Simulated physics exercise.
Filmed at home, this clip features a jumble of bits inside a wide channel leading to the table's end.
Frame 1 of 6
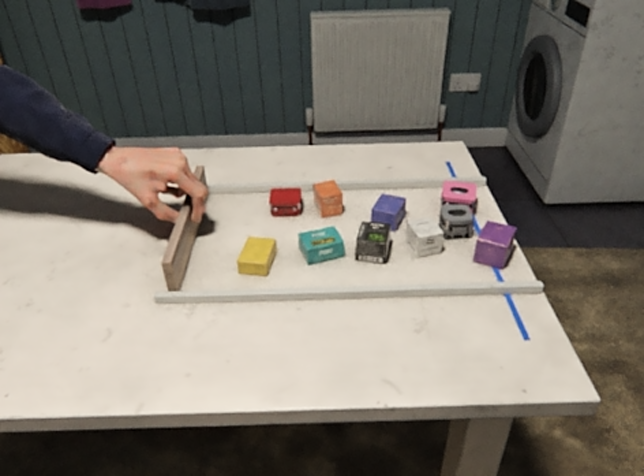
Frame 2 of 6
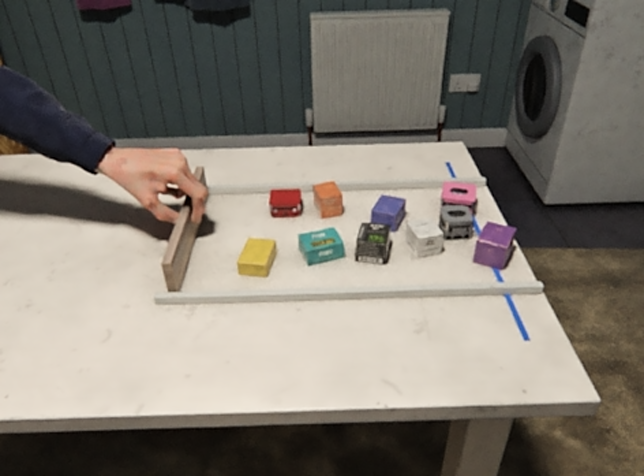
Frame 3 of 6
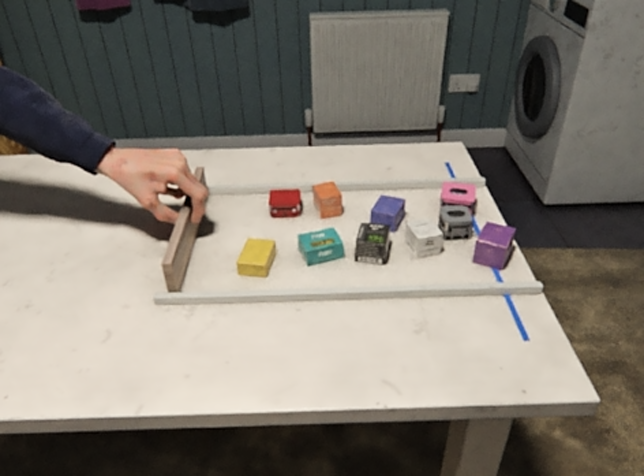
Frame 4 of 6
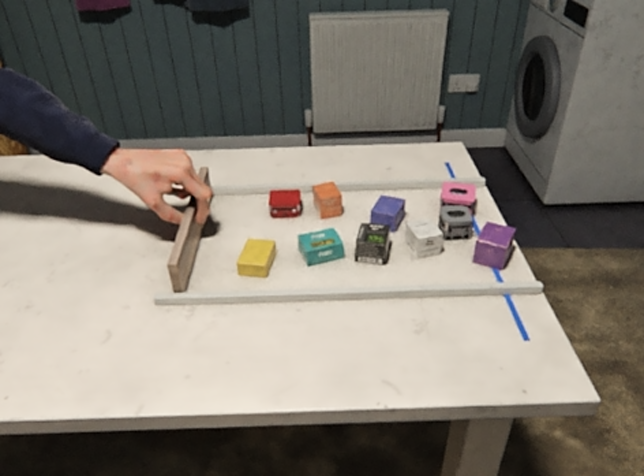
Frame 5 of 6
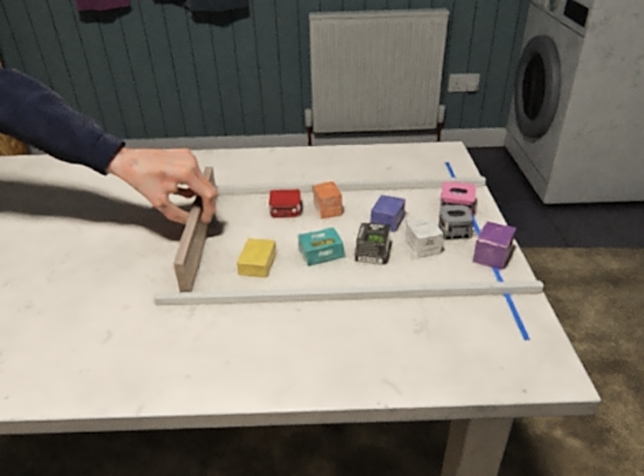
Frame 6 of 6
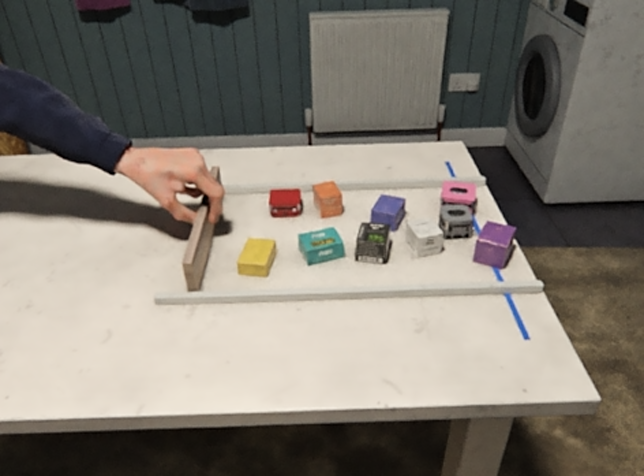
In the video, a hand holds a board upright at the left of a channel on a white table, then slides it slightly right toward a group of small colourful boxes and other objects, which stay still.
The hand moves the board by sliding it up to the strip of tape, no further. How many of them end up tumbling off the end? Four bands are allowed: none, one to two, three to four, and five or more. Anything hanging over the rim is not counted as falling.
The table is going to lose at least five pieces.
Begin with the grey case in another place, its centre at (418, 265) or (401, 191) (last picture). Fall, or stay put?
In turn it holds its place, then goes down.
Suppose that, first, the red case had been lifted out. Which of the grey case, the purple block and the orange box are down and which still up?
Grey case: Over the edge; purple block: Over the edge; orange box: Still there.
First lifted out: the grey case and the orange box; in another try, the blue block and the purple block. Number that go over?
5 in the first case, 5 in the second.
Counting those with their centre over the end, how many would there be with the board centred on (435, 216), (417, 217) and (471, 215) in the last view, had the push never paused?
Going through the three positions, you'd get 2, 1 and 7.
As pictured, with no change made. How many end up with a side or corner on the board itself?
The number is 3.
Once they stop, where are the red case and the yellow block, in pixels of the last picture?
Middles: Around (481, 196) and around (504, 248).
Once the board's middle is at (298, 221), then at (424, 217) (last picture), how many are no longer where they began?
Tally at point one: 5; at point two: 10.
Soon after, none off yet; purple block at rest near (494, 244); pink case at rest near (458, 199); grey case at rest near (455, 222).
After that, none off yet; purple block displaced a little near (507, 246); pink case at rest near (458, 199); grey case displaced about its own width near (483, 217).
And then, one off so far; purple block displaced about its own width near (523, 250); pink case displaced about its own width near (488, 196); grey case displaced about its own width near (487, 214).
In the end, the number that fall off is five or more; gone, turquoise box, orange box, black box, white box, grey case, pink case and purple block.
